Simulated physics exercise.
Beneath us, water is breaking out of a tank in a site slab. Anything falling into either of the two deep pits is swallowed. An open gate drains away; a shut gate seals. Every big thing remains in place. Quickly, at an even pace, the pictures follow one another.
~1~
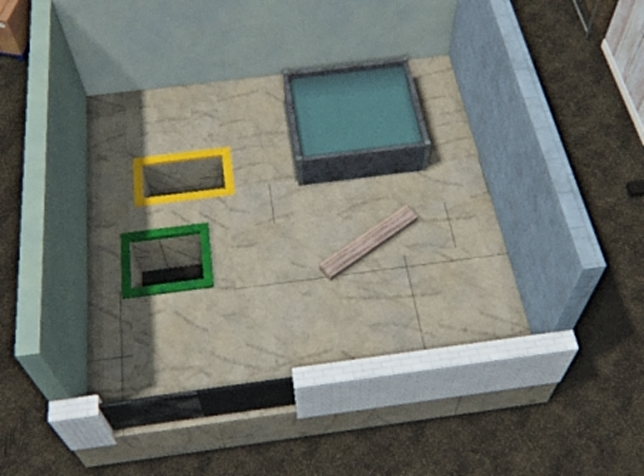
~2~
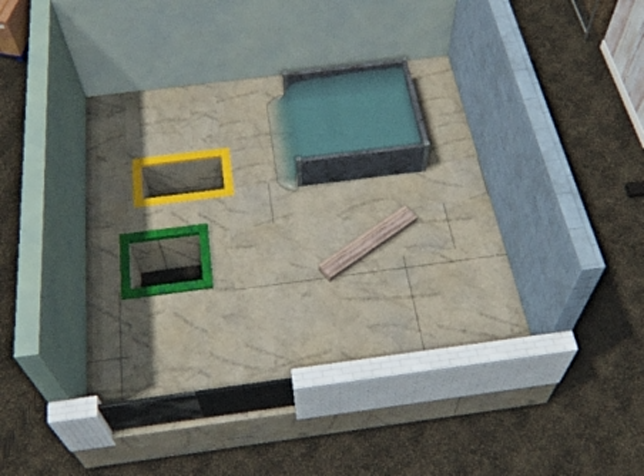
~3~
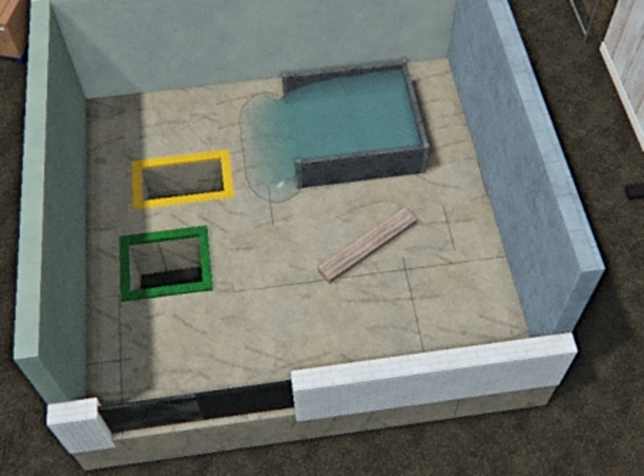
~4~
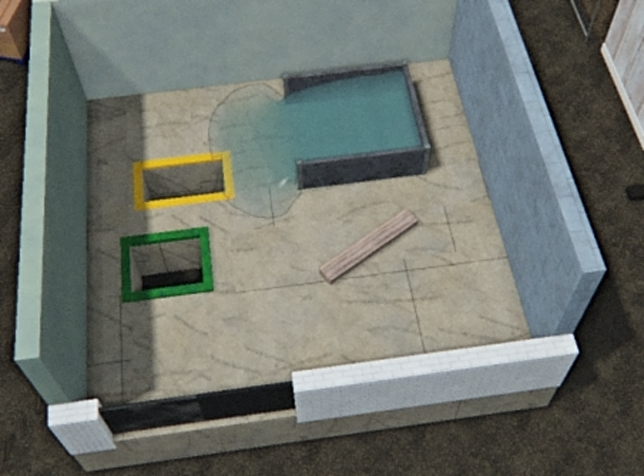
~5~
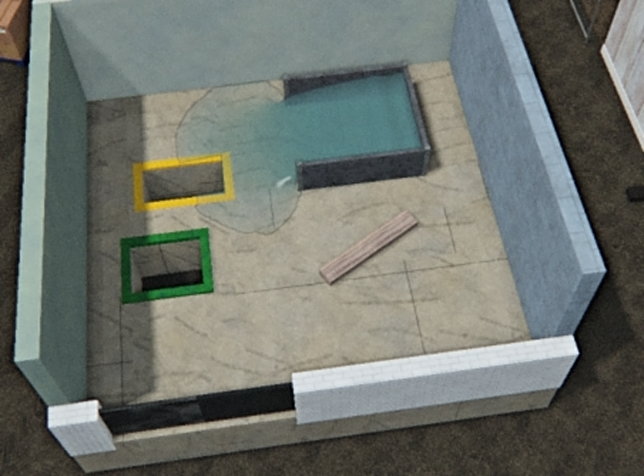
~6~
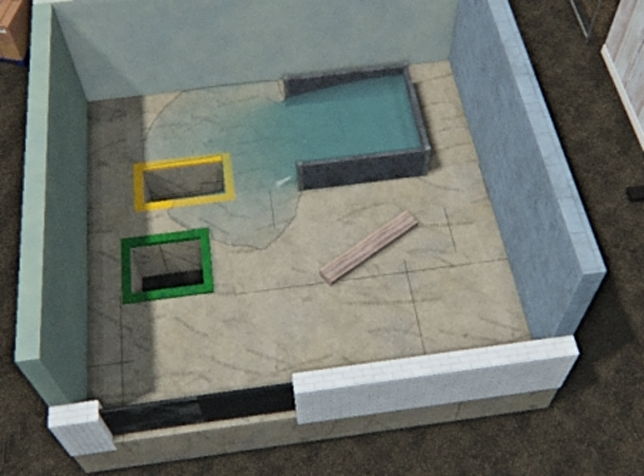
The clip opens on a walled slab with a still, full tank, a loose plank and two openings framed in yellow and green. The tank's left side gives way and water pours out, fanning leftward across the floor. The thin sheet widens steadily, reaching around the yellow-framed opening.
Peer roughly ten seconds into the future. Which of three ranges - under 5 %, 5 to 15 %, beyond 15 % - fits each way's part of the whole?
The gate pulls in barely a drop - beneath five per cent, the yellow pit pulls in a good deal - past fifteen per cent, the green pit pulls in a so-so amount - five to fifteen per cent.
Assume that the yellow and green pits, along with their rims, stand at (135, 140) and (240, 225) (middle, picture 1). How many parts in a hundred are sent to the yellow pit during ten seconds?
Yellow: About 60 %.
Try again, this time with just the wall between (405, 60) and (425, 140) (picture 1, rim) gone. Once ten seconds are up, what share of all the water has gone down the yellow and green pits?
For yellow it's about 8 per cent, and for green about 2 per cent.
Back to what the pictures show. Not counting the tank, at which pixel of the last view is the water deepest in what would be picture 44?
Look close to (89, 426).
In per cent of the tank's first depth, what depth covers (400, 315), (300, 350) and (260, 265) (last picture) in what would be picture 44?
First 0, next 4, last 4 in a hundred.
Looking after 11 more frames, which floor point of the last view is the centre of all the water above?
(245, 146).
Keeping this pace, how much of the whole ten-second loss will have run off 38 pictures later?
Result, approximate: 85 per cent.
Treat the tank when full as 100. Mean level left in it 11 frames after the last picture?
Somewhere near 30 %, give or take.
A moment on, water covers 30 % of the floor; the gate 0 %, the yellow pit 10 %, the green pit 0 %.
Next, water covers 30 % of the floor; the gate 0 %, the yellow pit 19 %, the green pit 2 %.
Then, water covers 35 % of the floor; the gate 0 %, the yellow pit 29 %, the green pit 5 %.
Later, water covers 55 % of the floor; the gate 0 %, the yellow pit 43 %, the green pit 8 %.
In the end, water covers 80 % of the floor; the gate 0 %, the yellow pit 52 %, the green pit 9 %.
